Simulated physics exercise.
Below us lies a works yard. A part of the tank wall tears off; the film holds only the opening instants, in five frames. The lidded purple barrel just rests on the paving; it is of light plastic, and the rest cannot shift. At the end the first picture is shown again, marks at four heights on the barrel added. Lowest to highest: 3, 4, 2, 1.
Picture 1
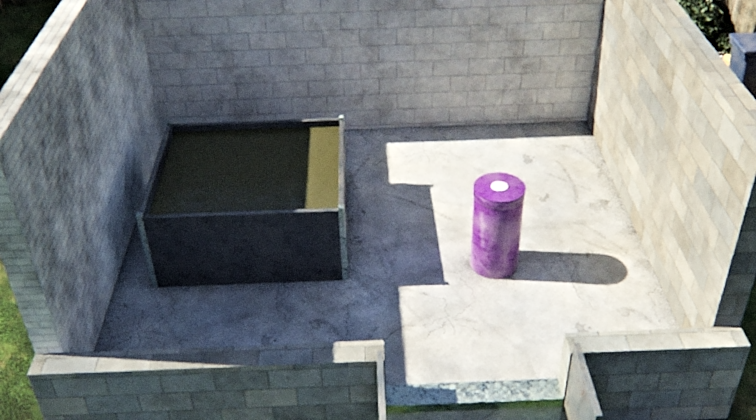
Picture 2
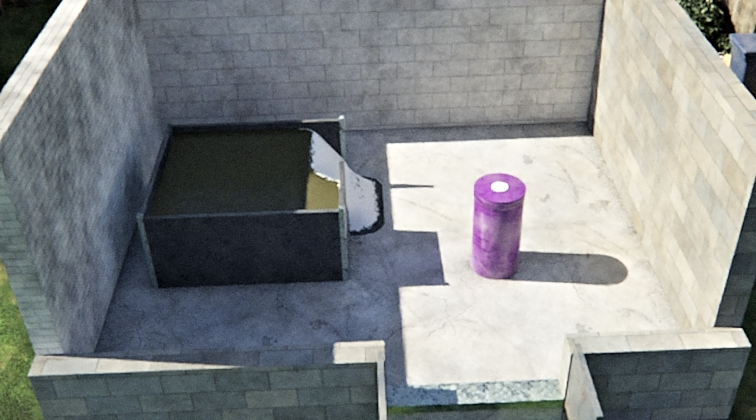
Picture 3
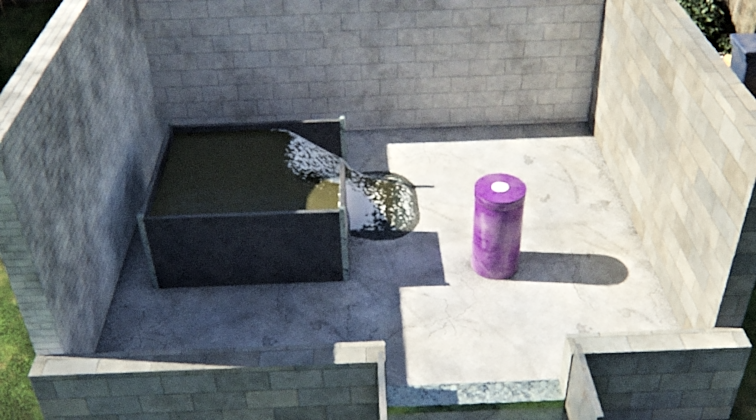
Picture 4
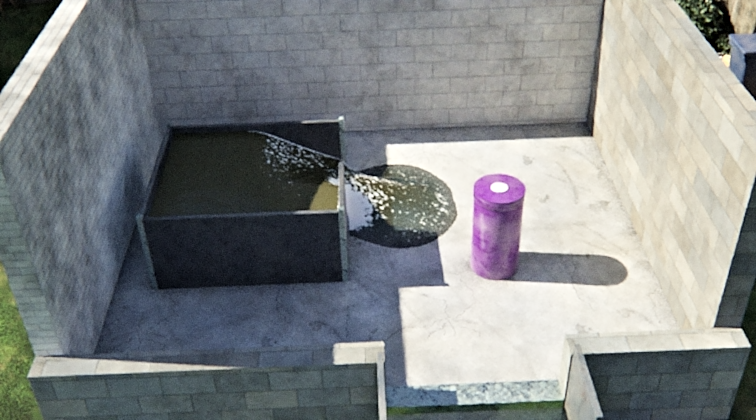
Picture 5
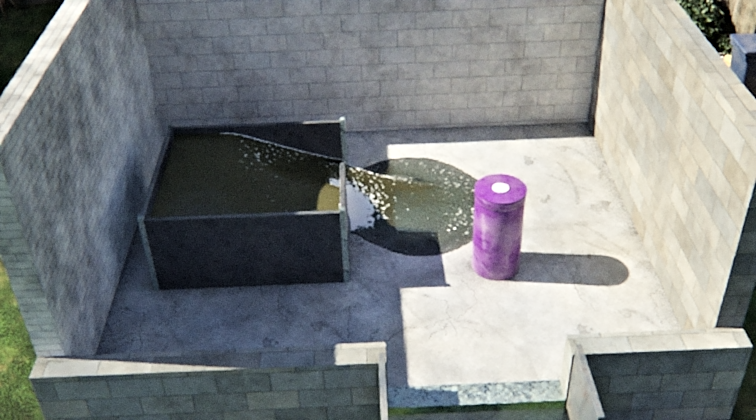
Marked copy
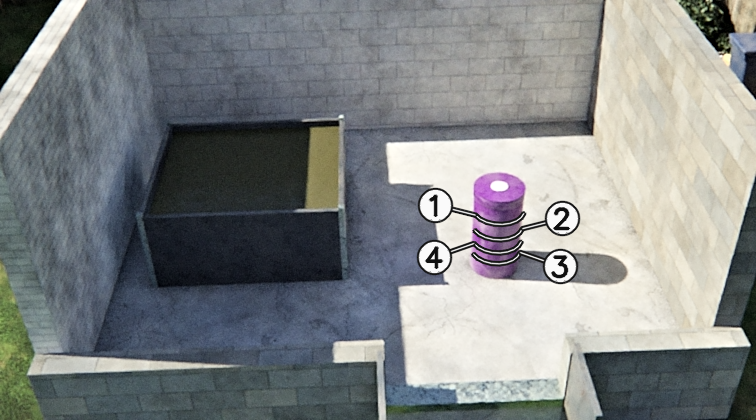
Murky water pours from the dark tank's right side and spreads across the yard toward a purple barrel.
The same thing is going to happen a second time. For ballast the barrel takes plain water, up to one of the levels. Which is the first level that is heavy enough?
Level 3 just does it.
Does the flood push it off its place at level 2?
No, not at all.
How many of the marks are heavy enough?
All four.
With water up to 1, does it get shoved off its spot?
No.
In white, 1 at (502, 224); 2 at (501, 239); 3 at (499, 263); 4 at (500, 252); from the bottom up 3, 4, 2, 1.
With 1, it does not move.
With 2, it does not move.
With 3, it does not move.
With 4, it does not move.
